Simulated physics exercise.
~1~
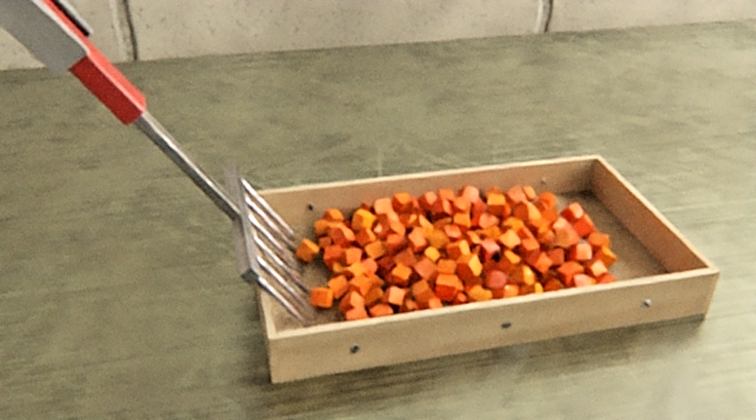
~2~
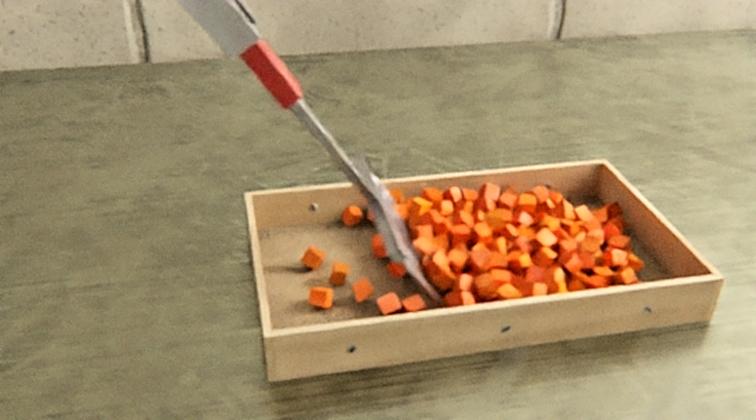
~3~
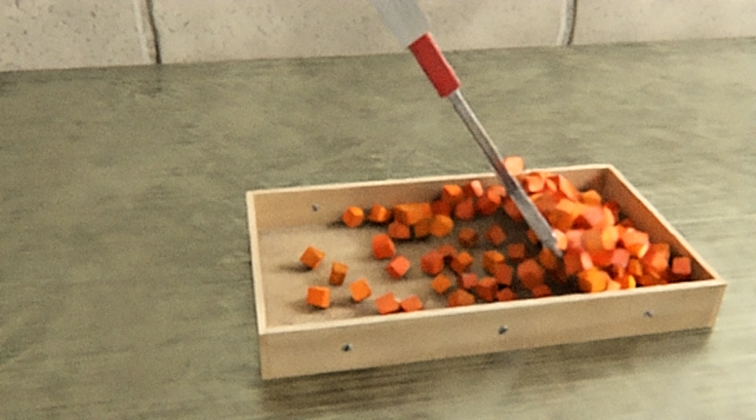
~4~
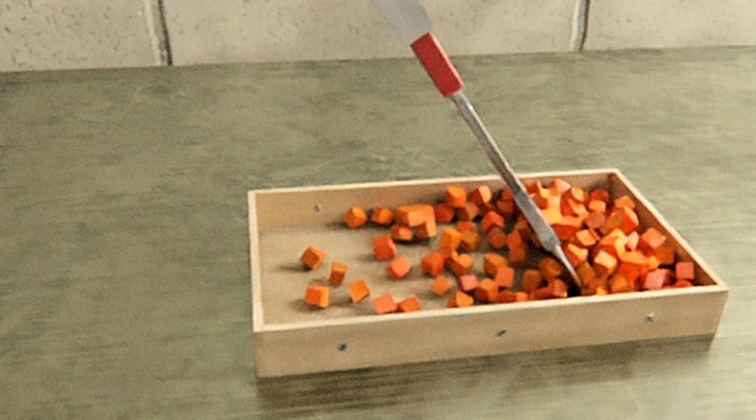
On a dull green tabletop, a robot arm dragged a metal comb rightward through a shallow wooden tray of orange vegetable cubes, heaping most toward the right end, then stopped there, with stray cubes scattered behind it and everything still inside the tray.
